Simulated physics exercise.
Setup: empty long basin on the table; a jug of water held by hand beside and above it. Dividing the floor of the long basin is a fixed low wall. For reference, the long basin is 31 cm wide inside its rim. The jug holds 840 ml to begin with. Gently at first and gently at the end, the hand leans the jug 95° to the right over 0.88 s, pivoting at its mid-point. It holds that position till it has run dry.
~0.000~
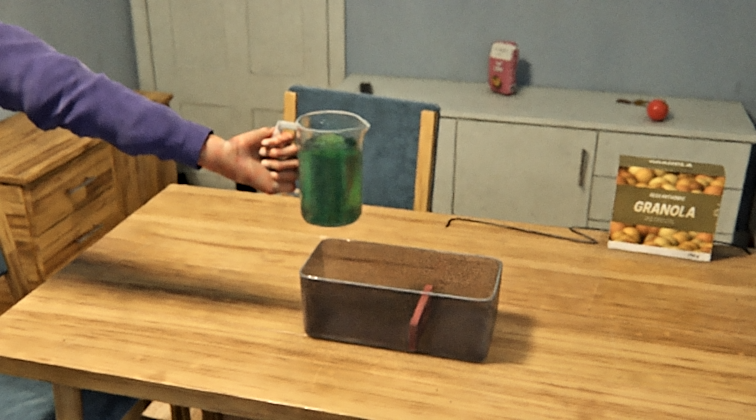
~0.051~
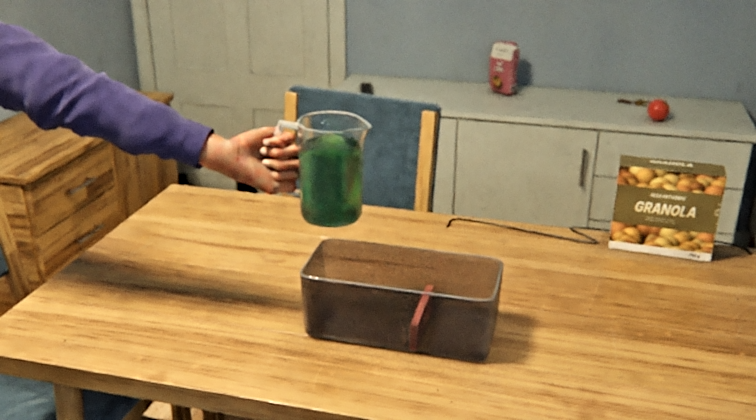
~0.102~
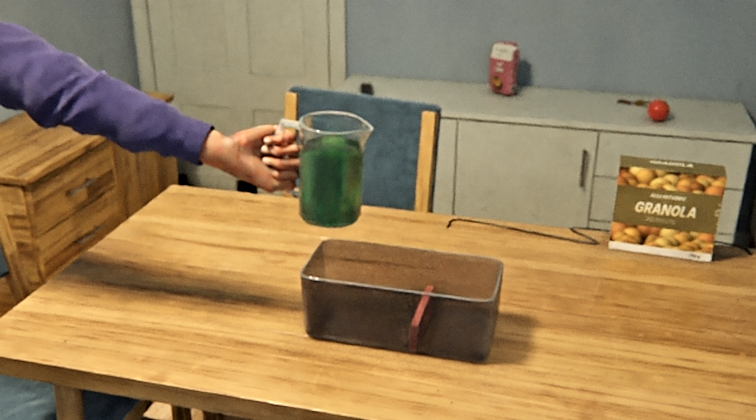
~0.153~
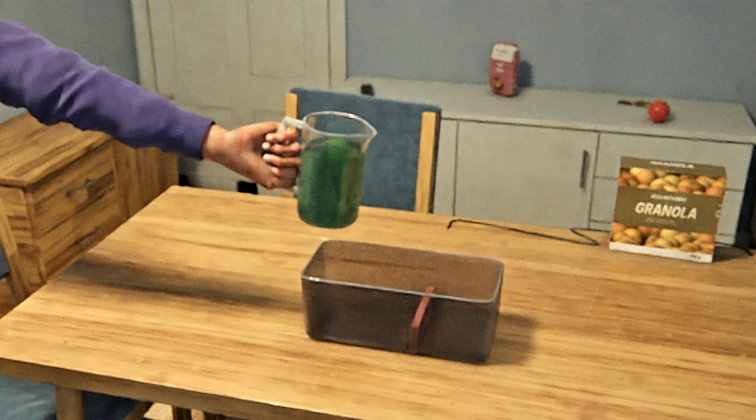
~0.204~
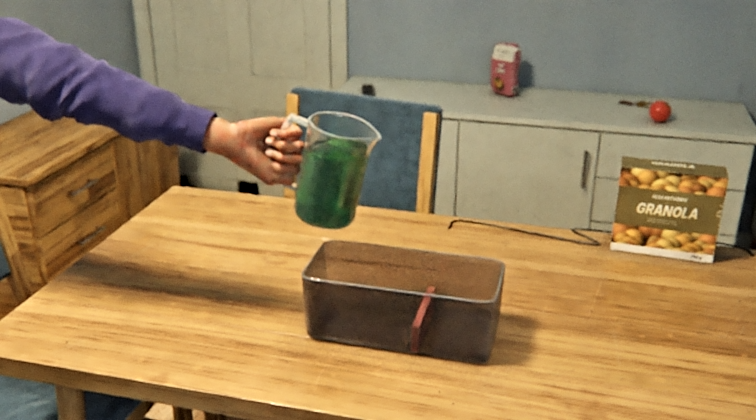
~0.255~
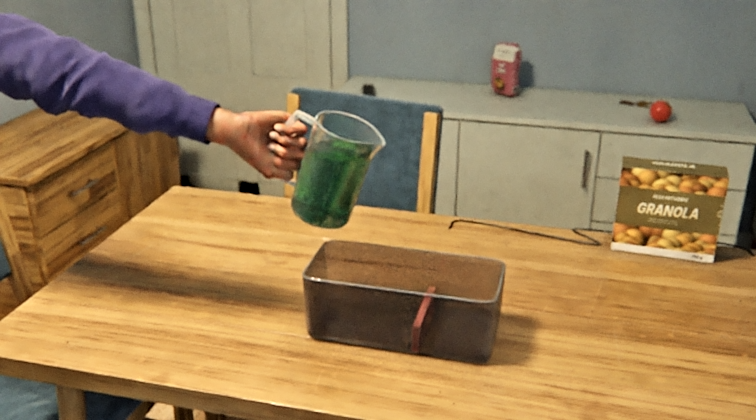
A hand in a purple sleeve held a glass jug of green liquid above an empty long basin on a wooden table, then slowly leaned it slightly to the right.
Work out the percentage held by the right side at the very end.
I would put it at 86 per cent.
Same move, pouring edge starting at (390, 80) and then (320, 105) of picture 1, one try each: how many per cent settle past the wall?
50 in a hundred, followed by 5 in a hundred.
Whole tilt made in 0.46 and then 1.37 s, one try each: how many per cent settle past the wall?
85 and 85 %.
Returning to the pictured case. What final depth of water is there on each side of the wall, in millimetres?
Depths at rest: Left around 4 mm, right around 50 mm.
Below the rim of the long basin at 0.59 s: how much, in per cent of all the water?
I reckon close to 0 percent of it.
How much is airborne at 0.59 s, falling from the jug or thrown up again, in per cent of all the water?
About 9 per cent.
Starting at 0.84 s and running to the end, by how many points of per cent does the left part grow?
Roughly 12 in a hundred.
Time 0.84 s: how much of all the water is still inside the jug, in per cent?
Roughly 54 percent remains.
Then, 0.59 s in, the tilt is 72° and 91 per cent is still to pour, 0 is left of the wall and 0 right of it.
Then, 0.84 s in, the tilt is 95° and 53 per cent is still to pour, 1 is left of the wall and 24 right of it.
Then, 1.10 s in, the tilt is 95° and 19 per cent is still to pour, 2 is left of the wall and 67 right of it.
Then, 1.38 s in, the tilt is 95° and 7 per cent is still to pour, 5 is left of the wall and 84 right of it.
Finally, 12 per cent lies left of the wall, 86 right of it and 1 outside.
